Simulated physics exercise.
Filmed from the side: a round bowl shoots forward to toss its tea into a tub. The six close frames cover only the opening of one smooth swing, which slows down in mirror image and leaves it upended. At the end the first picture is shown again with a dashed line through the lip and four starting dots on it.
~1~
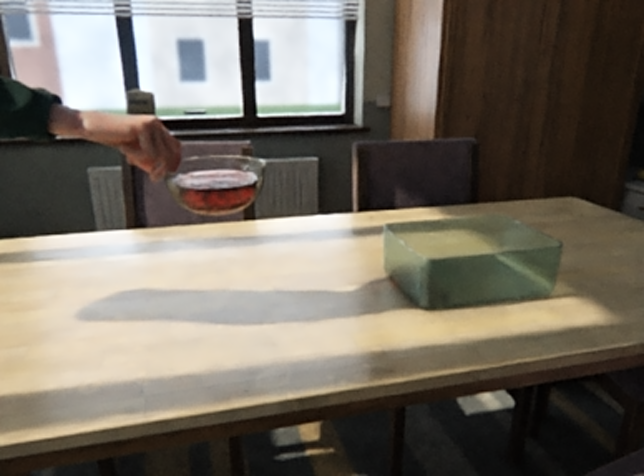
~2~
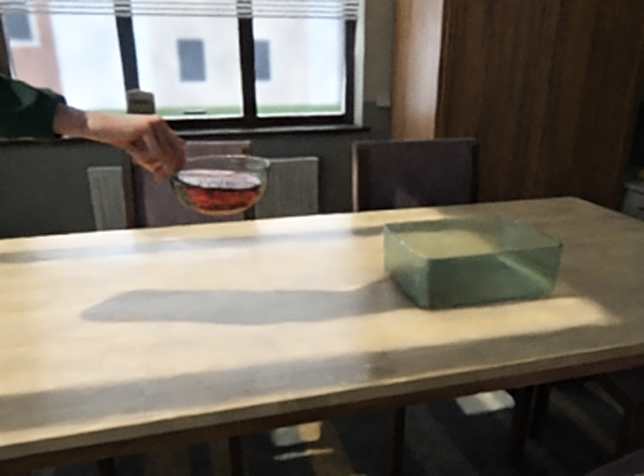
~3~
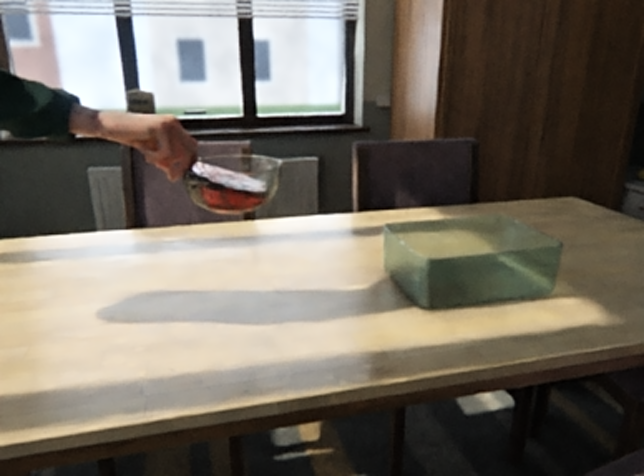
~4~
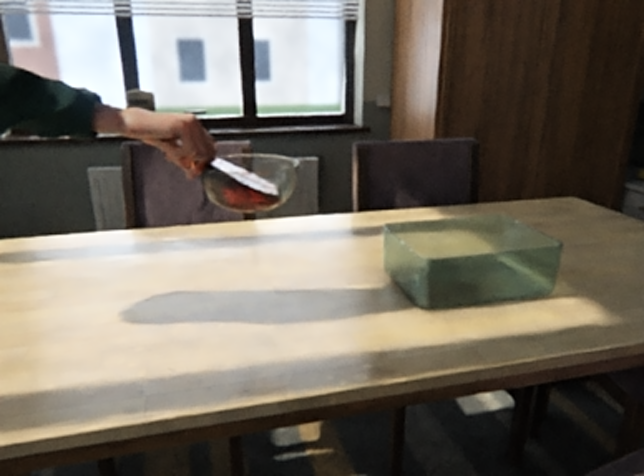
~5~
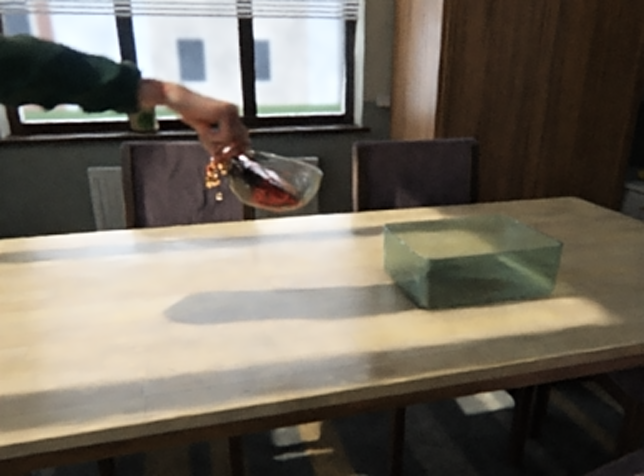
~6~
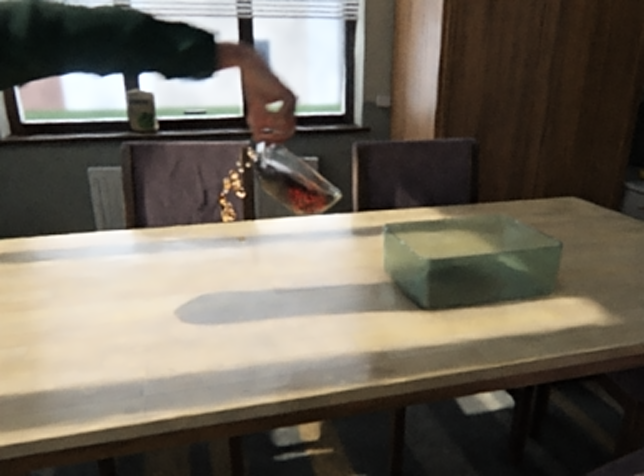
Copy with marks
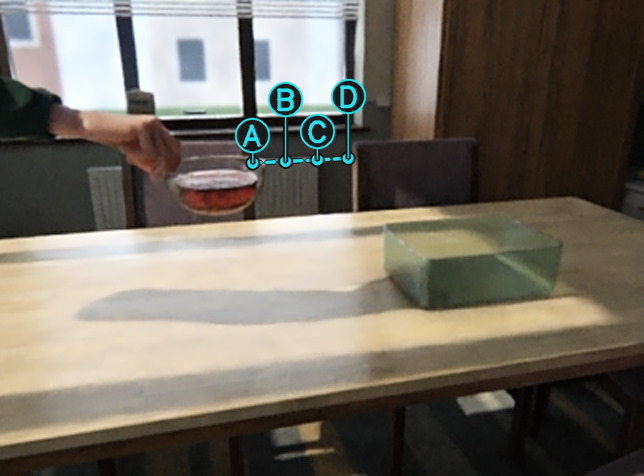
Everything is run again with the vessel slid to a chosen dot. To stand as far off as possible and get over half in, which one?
Place B just does it.
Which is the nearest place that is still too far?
Here it is place A.
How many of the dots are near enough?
Three of the four.
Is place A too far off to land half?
Yes, it does.
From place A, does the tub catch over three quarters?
No, it does not.
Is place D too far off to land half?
No, that is safe.
On the marked copy, A at (252, 163); B at (285, 161); C at (317, 159); D at (348, 158).
If A is chosen, about 25 % lands in the tub, 69 % falls short and 7 % goes beside or beyond.
If B is chosen, about 69 % lands in the tub, 22 % falls short and 9 % goes beside or beyond.
If C is chosen, about 74 % lands in the tub, 8 % falls short and 18 % goes beside or beyond.
If D is chosen, about 71 % lands in the tub, 11 % falls short and 18 % goes beside or beyond.
